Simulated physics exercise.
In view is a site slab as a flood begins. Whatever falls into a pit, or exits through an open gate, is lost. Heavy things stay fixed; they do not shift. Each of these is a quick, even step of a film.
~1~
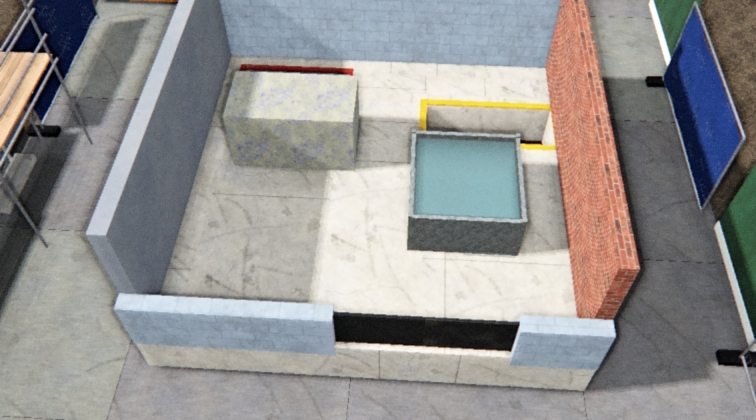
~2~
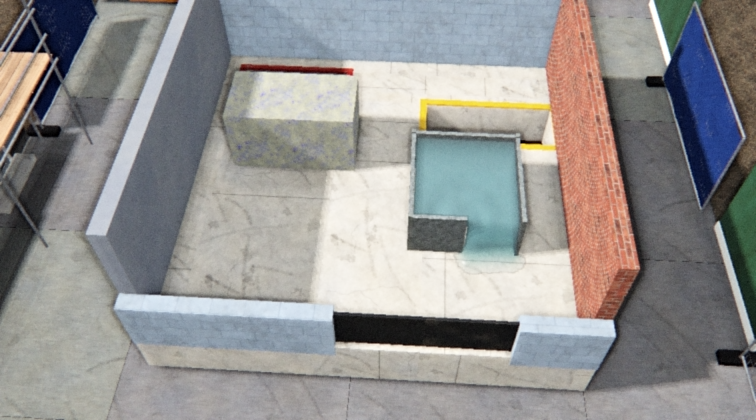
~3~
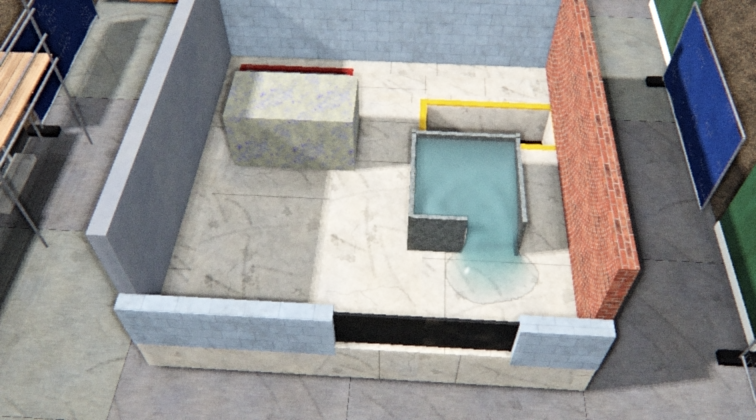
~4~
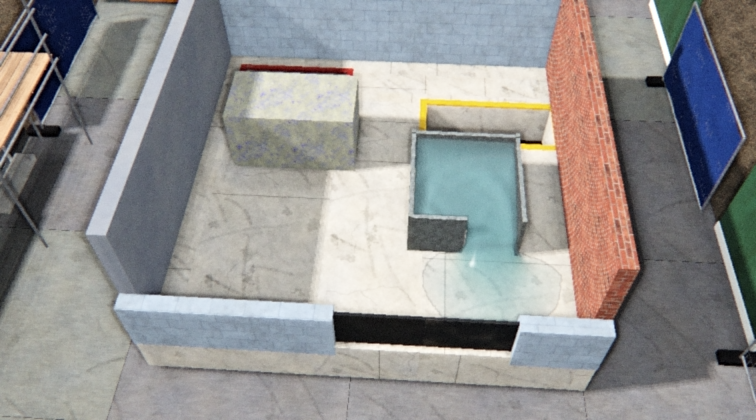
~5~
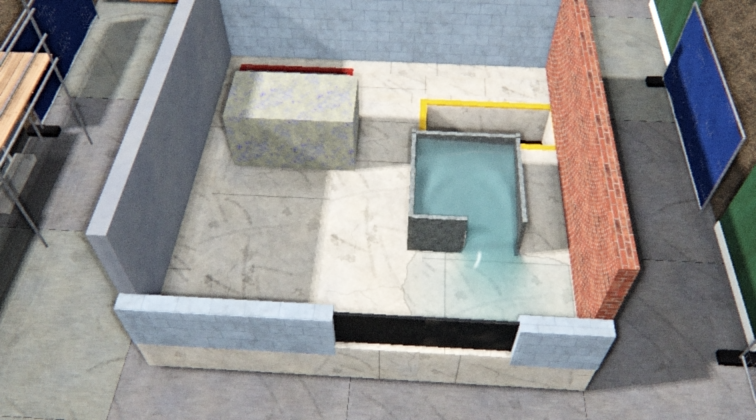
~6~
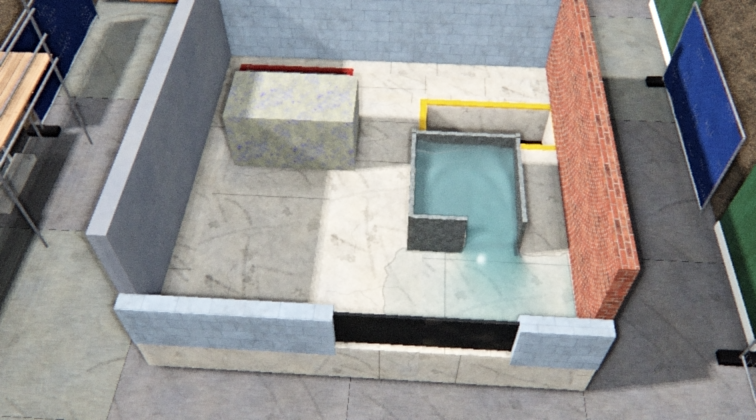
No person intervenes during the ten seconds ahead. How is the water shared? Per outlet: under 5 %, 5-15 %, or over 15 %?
Result: The gate carries off next to nothing - beneath five per cent, the yellow pit carries off plenty - exceeding fifteen per cent, the red pit carries off some - in the five to fifteen per cent range.
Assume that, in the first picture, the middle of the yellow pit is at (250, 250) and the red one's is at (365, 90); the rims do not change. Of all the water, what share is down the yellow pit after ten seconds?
Share for the yellow pit: 40 percent.
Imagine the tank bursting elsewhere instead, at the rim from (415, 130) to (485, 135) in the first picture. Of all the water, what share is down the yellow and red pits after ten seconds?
In percent: Yellow 75, red 14.
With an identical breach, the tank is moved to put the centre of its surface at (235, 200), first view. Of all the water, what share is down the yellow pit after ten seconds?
Within ten seconds the yellow pit takes 35 percent of the total.
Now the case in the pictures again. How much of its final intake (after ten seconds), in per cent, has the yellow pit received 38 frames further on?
I make it 65 per cent.
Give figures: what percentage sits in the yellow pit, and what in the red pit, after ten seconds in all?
Approximate shares: 26 per cent and 10 per cent.
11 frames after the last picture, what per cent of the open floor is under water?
Around 35 percent of it.
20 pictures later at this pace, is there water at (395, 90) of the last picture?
Untouched.
A moment on, water covers 15 % of the floor; the gate 0 %, the yellow pit 0 %, the red pit 0 %.
Next, water covers 35 % of the floor; the gate 0 %, the yellow pit 0 %, the red pit 0 %.
Then, water covers 55 % of the floor; the gate 0 %, the yellow pit 6 %, the red pit 0 %.
Later, water covers 65 % of the floor; the gate 0 %, the yellow pit 16 %, the red pit 2 %.
In the end, water covers 75 % of the floor; the gate 0 %, the yellow pit 25 %, the red pit 9 %.
